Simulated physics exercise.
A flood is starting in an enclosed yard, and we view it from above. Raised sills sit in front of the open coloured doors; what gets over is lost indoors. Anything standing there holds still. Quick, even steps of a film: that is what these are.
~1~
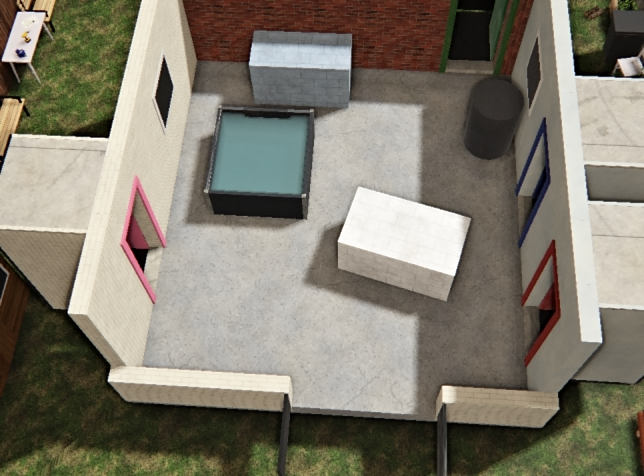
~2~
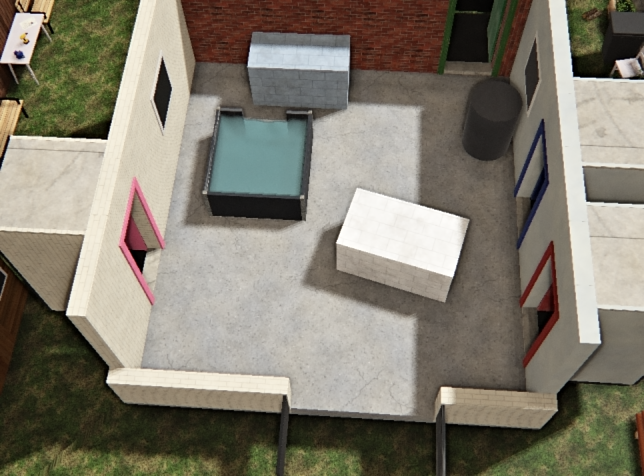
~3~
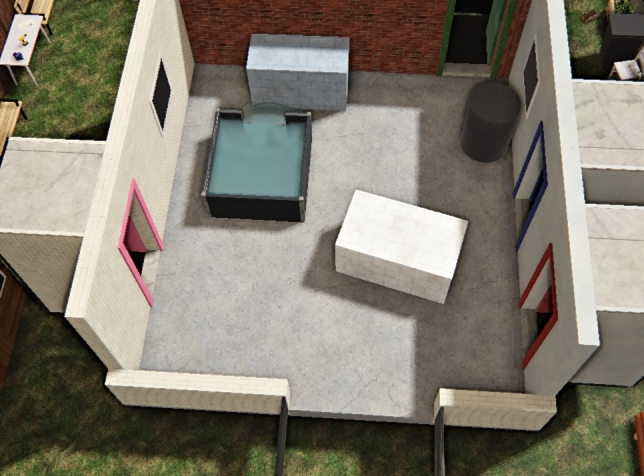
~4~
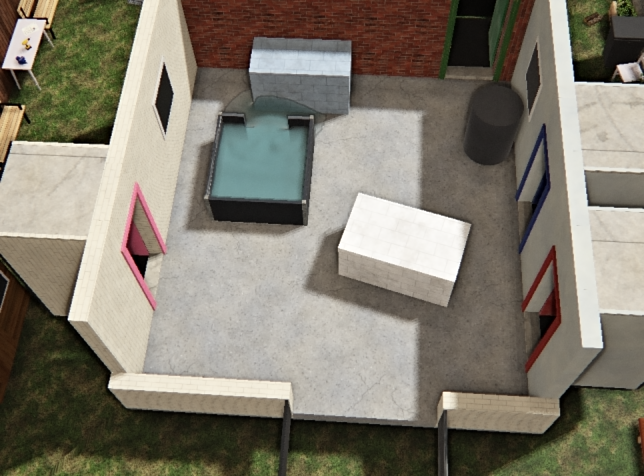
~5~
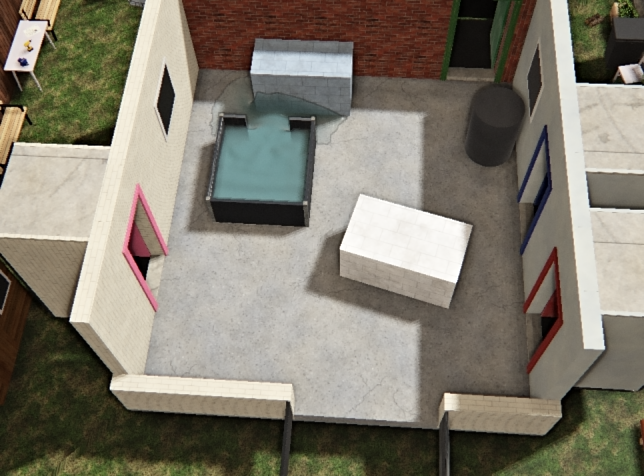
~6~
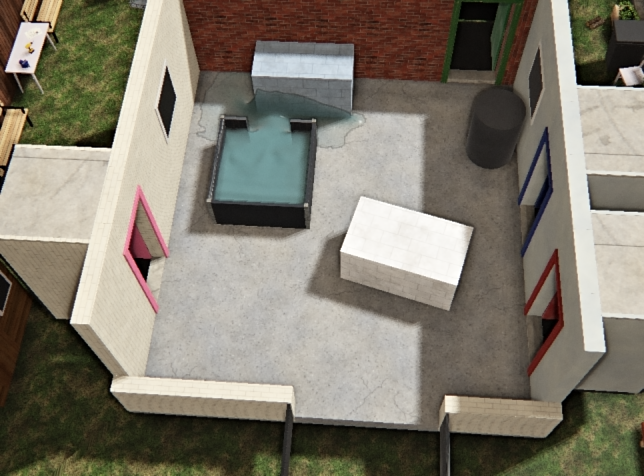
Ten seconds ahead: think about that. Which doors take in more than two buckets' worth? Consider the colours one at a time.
My prediction: The blue door lets too much in there. The green door lets in little enough there. The red door lets in little enough there. The pink door lets in little enough there.
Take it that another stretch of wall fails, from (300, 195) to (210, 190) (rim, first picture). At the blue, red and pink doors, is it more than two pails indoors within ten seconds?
I reckon the blue door keeps within bounds, the red door gets too much too, and the pink door gets too much.
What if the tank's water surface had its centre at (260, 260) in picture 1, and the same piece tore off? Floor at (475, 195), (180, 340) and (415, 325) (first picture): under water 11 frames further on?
Going through them in that order: Still bare, still bare and still bare.
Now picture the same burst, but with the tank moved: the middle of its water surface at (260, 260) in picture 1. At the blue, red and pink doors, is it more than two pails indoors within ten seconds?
Blue exceeds the threshold, red falls short, pink falls short.
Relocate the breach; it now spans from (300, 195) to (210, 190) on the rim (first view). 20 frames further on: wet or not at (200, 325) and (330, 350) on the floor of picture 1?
As listed: Awash, awash.
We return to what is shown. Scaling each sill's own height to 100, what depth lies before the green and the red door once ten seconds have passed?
50 and 120 %, in that order.
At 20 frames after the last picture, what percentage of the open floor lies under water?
Some 50 in a hundred.
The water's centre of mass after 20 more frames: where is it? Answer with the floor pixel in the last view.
It's close to (301, 160).
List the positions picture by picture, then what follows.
The water tank at (261, 153) is whole and still, in the first frame.
The front is at a hidden place, out from the gap on the water tank's far side, in the second frame.
Water pours out on the water tank's far side and has run to (297, 111), in the third frame.
Water pours out on the water tank's far side and has run to (247, 93), in the fourth frame.
Water pours out on the water tank's far side and has run to (238, 82), in the fifth frame.
Water pours out on the water tank's far side and has run to (225, 73), in the sixth frame.
A moment on, water covers 20 % of the floor; the blue door not reached, the green door not reached, the red door not reached, the pink door not reached.
Next, water covers 35 % of the floor; the blue door not reached, the green door not reached, the red door not reached, the pink door not reached.
Then, water covers 50 % of the floor; the blue door over two buckets in, the green door wet at the sill, nothing in, the red door wet at the sill, nothing in, the pink door wet at the sill, nothing in.
Later, water covers 65 % of the floor; the blue door far over two buckets in, the green door wet at the sill, nothing in, the red door wet at the sill, nothing in, the pink door under two buckets in.
In the end, water covers 85 % of the floor; the blue door far over two buckets in, the green door wet at the sill, nothing in, the red door wet at the sill, nothing in, the pink door under two buckets in.
